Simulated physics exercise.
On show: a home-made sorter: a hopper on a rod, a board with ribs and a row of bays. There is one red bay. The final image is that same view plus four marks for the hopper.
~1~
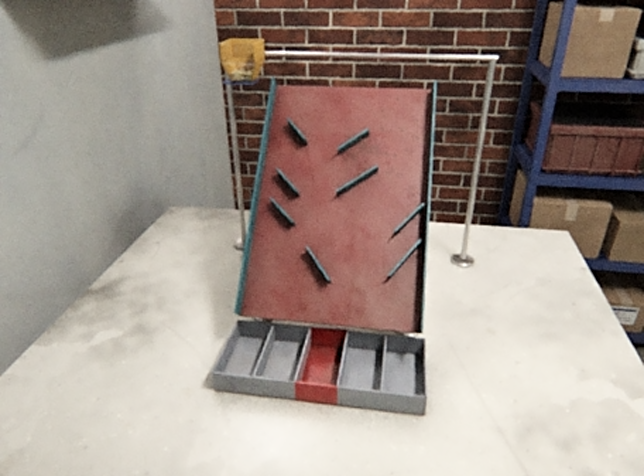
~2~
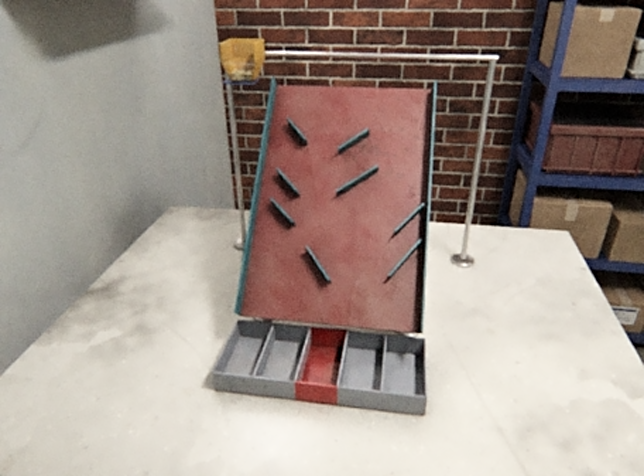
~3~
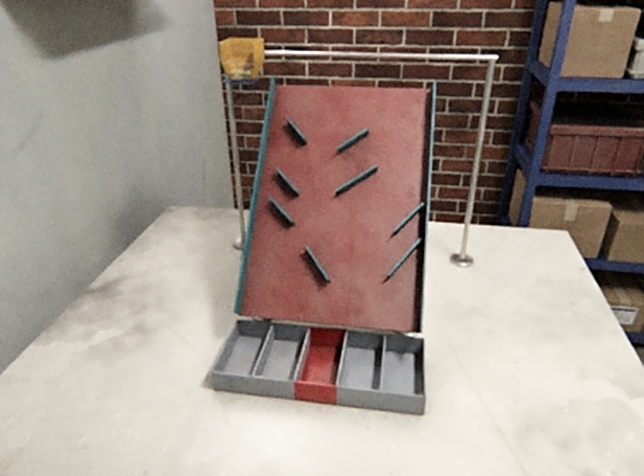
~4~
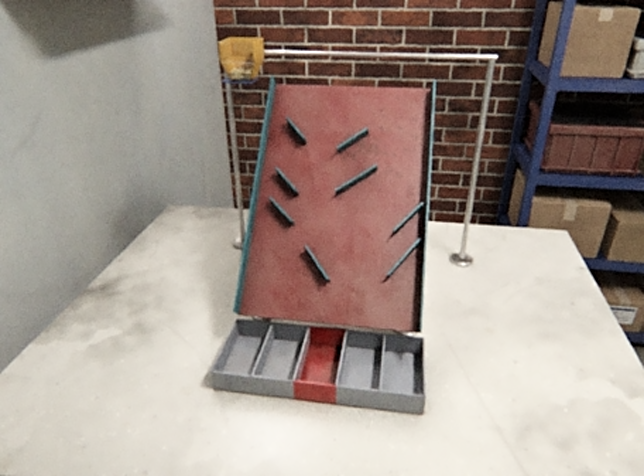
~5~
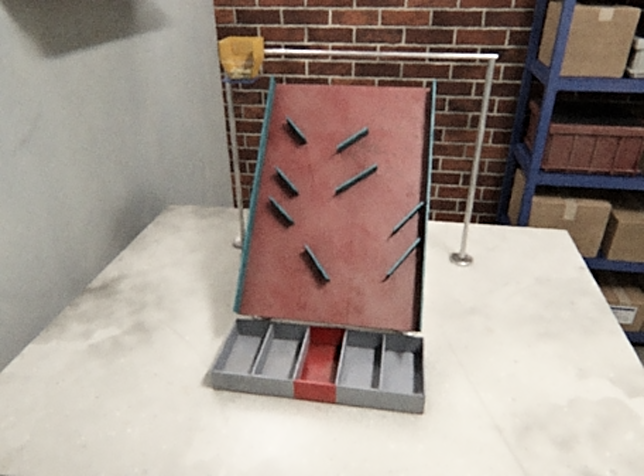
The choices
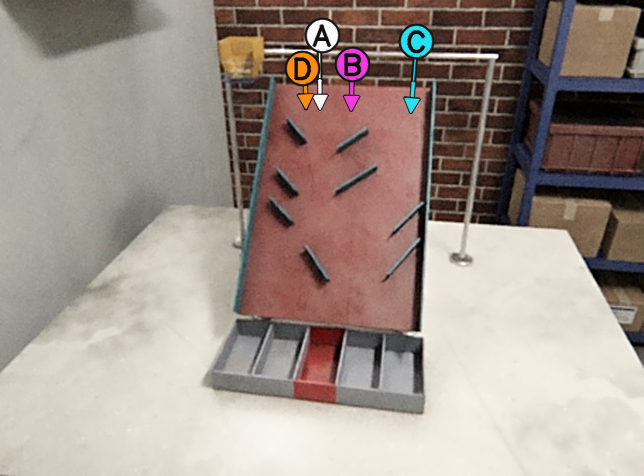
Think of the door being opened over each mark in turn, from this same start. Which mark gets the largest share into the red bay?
C.
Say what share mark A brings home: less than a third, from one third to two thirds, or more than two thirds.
Mark A gives less than a third.
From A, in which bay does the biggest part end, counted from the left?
It is the fourth one.
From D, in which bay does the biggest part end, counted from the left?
The fourth.
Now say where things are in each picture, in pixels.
In the first frame, hopper near (245, 77), soya beans, door shut.
In the second frame, ribs (287, 117) to (305, 139), (338, 149) to (369, 129), (277, 168) to (297, 192).
In the third frame, ribs (336, 191) to (377, 165), (270, 197) to (292, 221), (394, 231) to (423, 203).
In the fourth frame, ribs (305, 245) to (328, 279), (388, 275) to (420, 239).
In the fifth frame, red bay near (315, 390), number 3 of 5 from the left.
On the marked copy, mark A meets the board at (320, 104); mark B meets the board at (351, 105); mark C meets the board at (411, 107); mark D meets the board at (305, 103).
With A, only a few in the red bay, all but a few in other bays, a small share outside the box.
With B, only a few in the red bay, all but a few in other bays, only a few outside the box.
With C, close to half in the red bay, close to a third in other bays, only a few held on the board, a small share outside the box.
With D, a small share in the red bay, the bulk in other bays, a small share outside the box.
